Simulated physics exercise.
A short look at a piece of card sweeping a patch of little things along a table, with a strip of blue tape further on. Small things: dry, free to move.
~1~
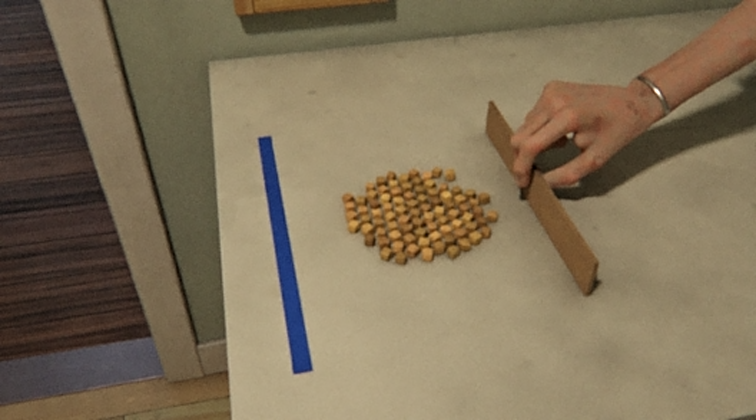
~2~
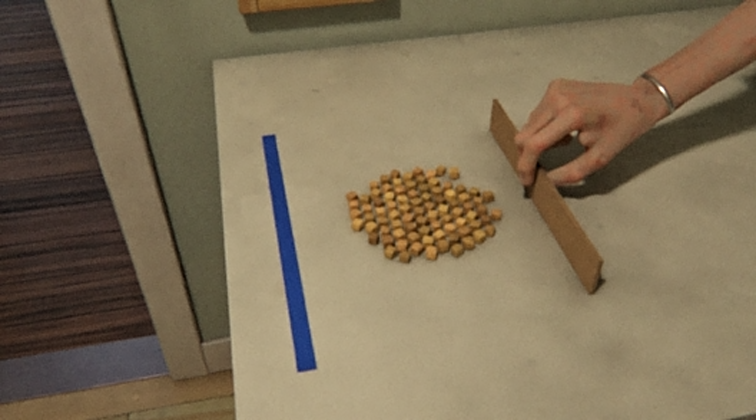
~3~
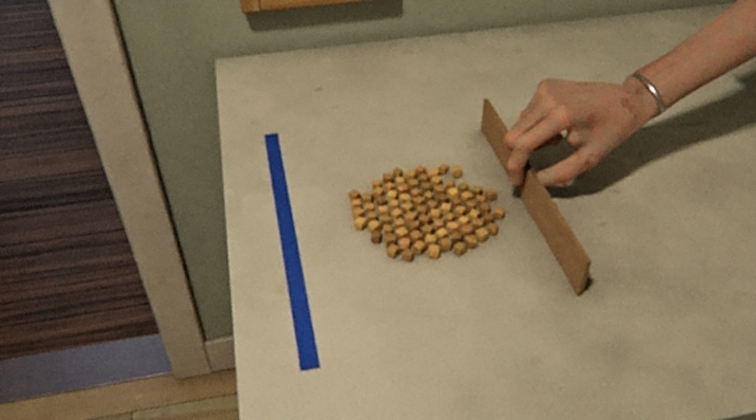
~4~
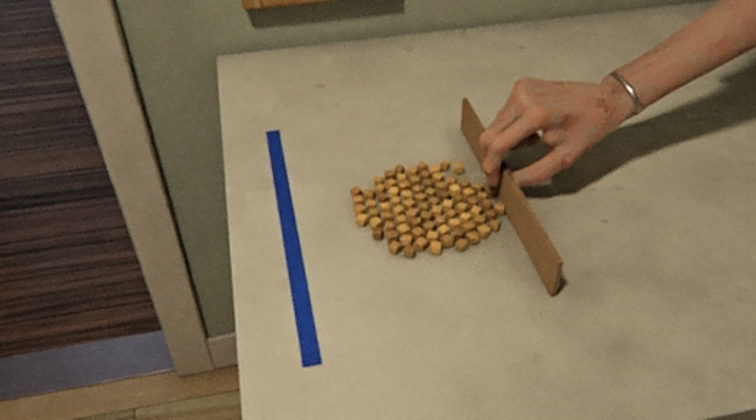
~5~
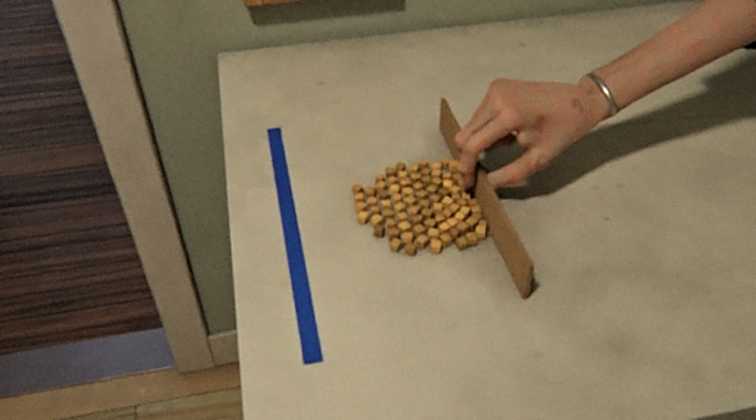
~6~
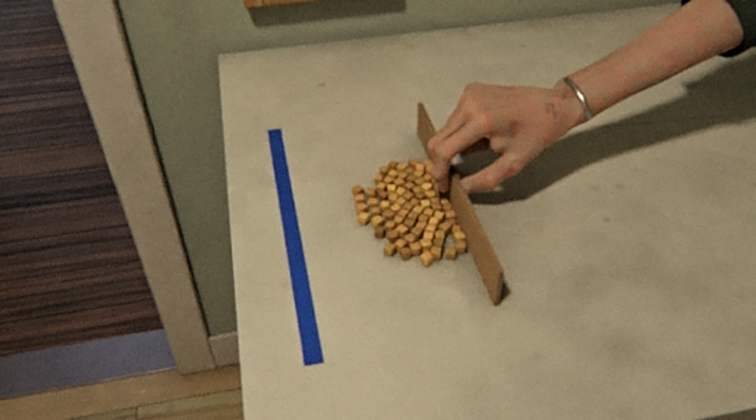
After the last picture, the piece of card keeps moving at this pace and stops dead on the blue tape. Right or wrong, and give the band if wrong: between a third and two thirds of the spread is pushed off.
Wrong, under a third is pushed off.
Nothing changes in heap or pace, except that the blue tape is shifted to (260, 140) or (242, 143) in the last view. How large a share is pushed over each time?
It would be around 50 per cent the first time and around 80 per cent the second.
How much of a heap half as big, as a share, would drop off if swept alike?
Some 0 per cent of the pieces.
Just after the last frame, piece of card still moving, near (365, 187); heap all on the table, its front near (295, 231).
A moment on, piece of card stopped at the blue tape; heap roughly a quarter over the edge.
When it is over, piece of card stopped at the blue tape; heap roughly a quarter over the edge.
